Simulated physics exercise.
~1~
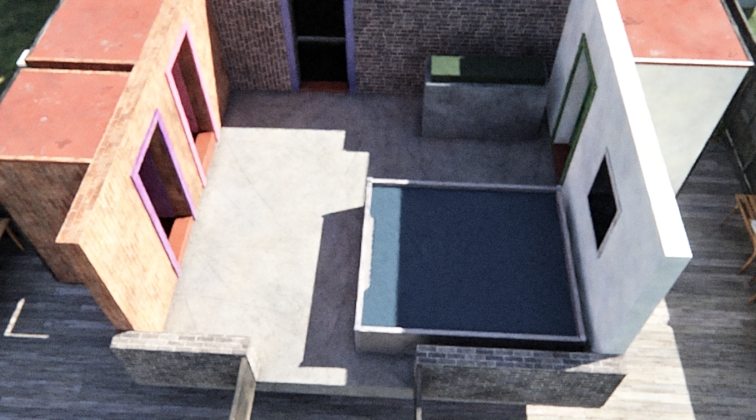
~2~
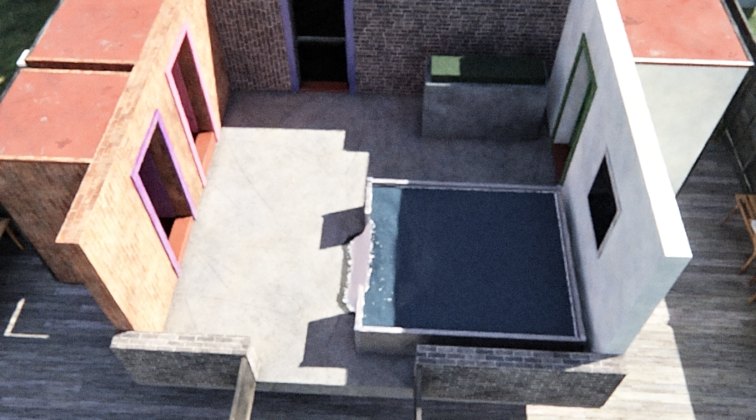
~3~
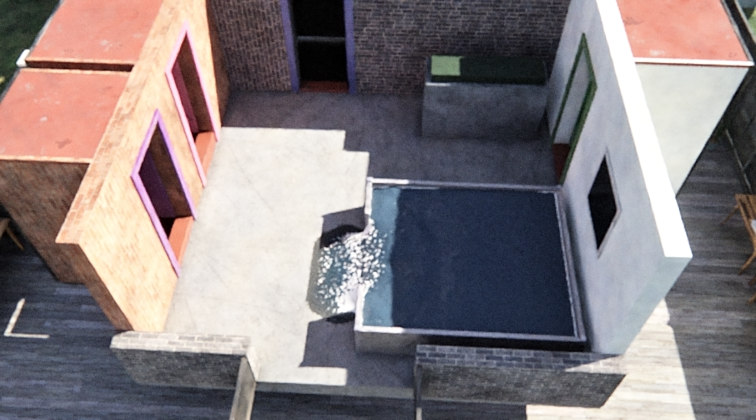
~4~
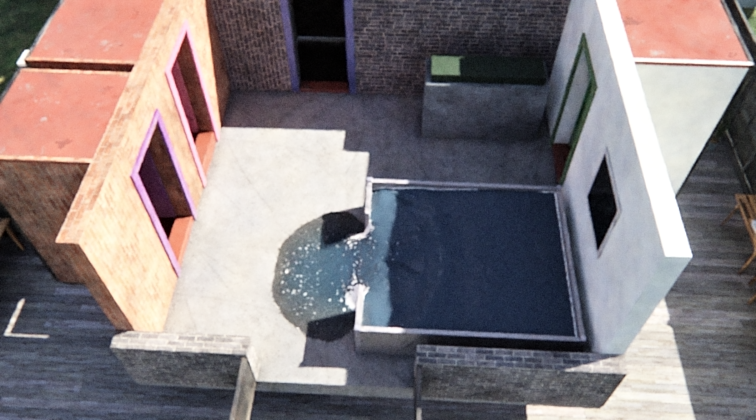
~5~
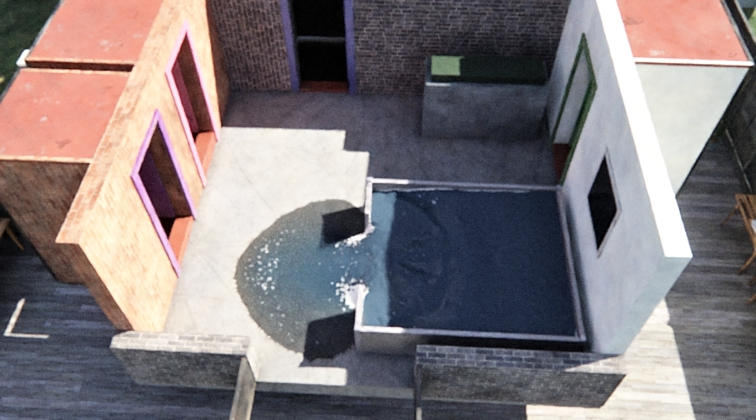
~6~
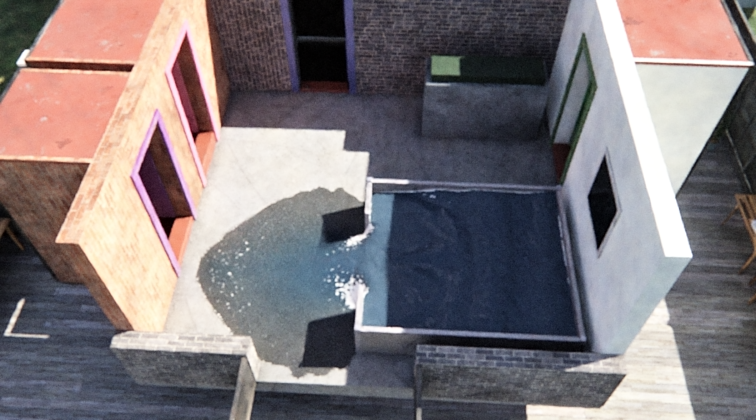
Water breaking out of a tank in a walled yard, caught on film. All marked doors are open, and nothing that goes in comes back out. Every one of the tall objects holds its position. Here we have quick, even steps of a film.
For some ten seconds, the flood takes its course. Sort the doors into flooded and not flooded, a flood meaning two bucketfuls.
Sorted: Purple door - flooded; pink door - not flooded; blue door - flooded; green door - not flooded.
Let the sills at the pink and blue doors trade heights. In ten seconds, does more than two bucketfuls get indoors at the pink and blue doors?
As I see it, pink overshoots and blue falls short.
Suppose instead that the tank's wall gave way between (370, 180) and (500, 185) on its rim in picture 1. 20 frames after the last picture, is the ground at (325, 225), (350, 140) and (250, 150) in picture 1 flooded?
Unwetted, submerged, submerged.
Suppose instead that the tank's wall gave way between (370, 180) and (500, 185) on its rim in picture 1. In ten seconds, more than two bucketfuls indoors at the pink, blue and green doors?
Door by door, the pink door comes up short, then the blue door crosses the line, then the green door crosses the line.
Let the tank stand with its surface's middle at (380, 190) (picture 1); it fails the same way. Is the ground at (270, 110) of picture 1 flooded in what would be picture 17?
Hit.
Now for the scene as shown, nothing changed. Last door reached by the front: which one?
That would be the door marked green.
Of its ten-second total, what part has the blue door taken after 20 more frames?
Around 0 in a hundred.
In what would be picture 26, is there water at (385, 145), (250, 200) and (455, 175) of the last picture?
Result, in the order given: Not wetted / wetted / not wetted.
A moment on, water covers 35 % of the floor; the purple door over two buckets in, the pink door not reached, the blue door not reached, the green door not reached.
Next, water covers 40 % of the floor; the purple door far over two buckets in, the pink door wet at the sill, nothing in, the blue door not reached, the green door not reached.
Then, water covers 45 % of the floor; the purple door far over two buckets in, the pink door wet at the sill, nothing in, the blue door wet at the sill, nothing in, the green door not reached.
Later, water covers 75 % of the floor; the purple door far over two buckets in, the pink door wet at the sill, nothing in, the blue door over two buckets in, the green door not reached.
In the end, water covers 95 % of the floor; the purple door far over two buckets in, the pink door wet at the sill, nothing in, the blue door over two buckets in, the green door wet at the sill, nothing in.
